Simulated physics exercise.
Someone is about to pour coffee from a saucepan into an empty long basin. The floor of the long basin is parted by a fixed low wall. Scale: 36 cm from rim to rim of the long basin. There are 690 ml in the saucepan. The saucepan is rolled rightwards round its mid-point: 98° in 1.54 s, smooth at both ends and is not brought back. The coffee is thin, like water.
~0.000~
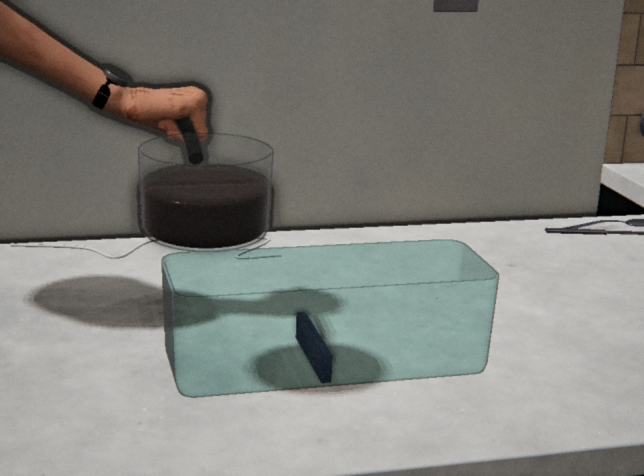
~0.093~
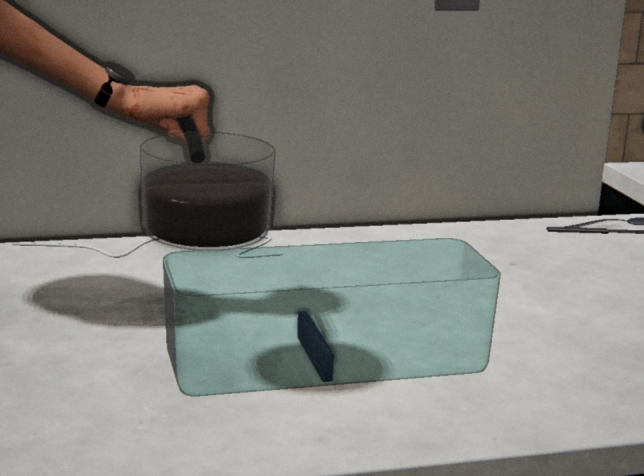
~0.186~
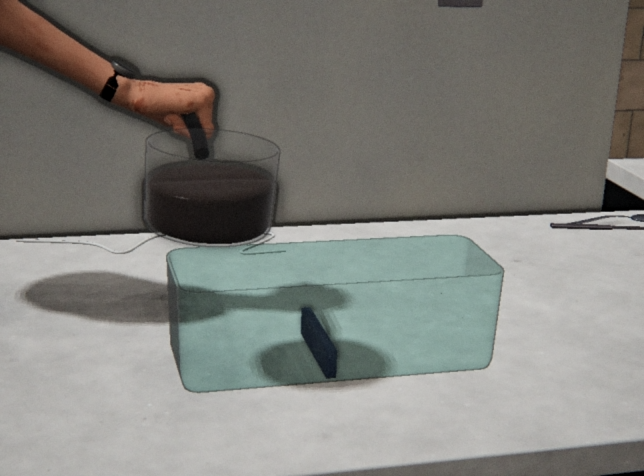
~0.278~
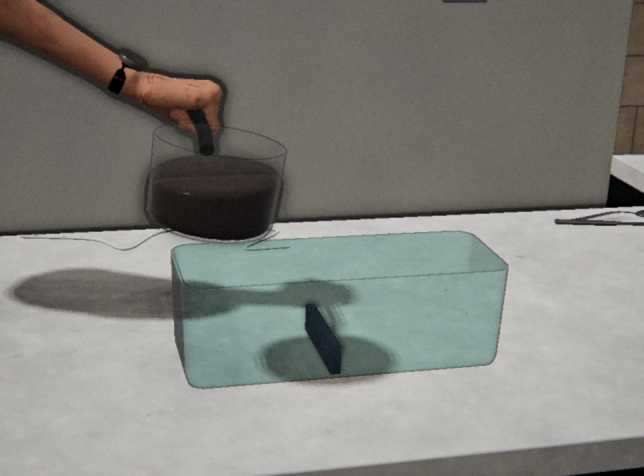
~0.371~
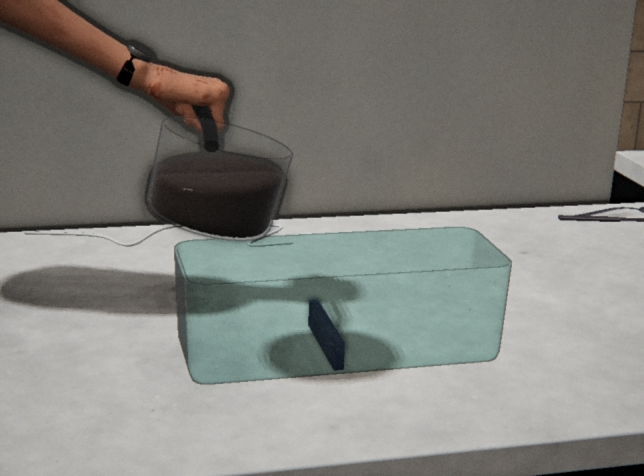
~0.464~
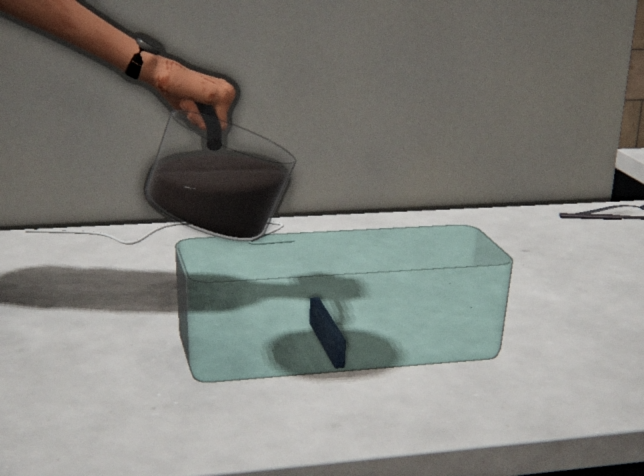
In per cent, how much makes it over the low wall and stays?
About 50 per cent.
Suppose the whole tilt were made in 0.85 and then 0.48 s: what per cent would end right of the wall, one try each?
In turn about 40 and 30 per cent.
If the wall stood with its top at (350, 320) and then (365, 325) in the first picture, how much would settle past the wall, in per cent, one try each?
In turn about 0 and 5 per cent.
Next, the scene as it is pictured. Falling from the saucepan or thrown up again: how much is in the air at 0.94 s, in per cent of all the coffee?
About 16 per cent.
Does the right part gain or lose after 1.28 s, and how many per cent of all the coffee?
The share moves up, by some 3 per cent.
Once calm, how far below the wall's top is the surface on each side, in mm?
Left about 16 mm, right about 20 mm.
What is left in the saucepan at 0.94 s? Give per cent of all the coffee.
About 76 per cent.
After 0.94 s the tilt is 65° and 76 per cent is still to pour, 4 is left of the wall and 4 right of it.
After 1.28 s the tilt is 91° and 24 per cent is still to pour, 21 is left of the wall and 47 right of it.
After 1.65 s the tilt is 98° and 4 per cent is still to pour, 44 is left of the wall and 50 right of it.
After 2.04 s the tilt is 98° and 0 per cent is still to pour, 49 is left of the wall and 50 right of it.
In the end 50 per cent lies left of the wall, 50 right of it and 0 outside.
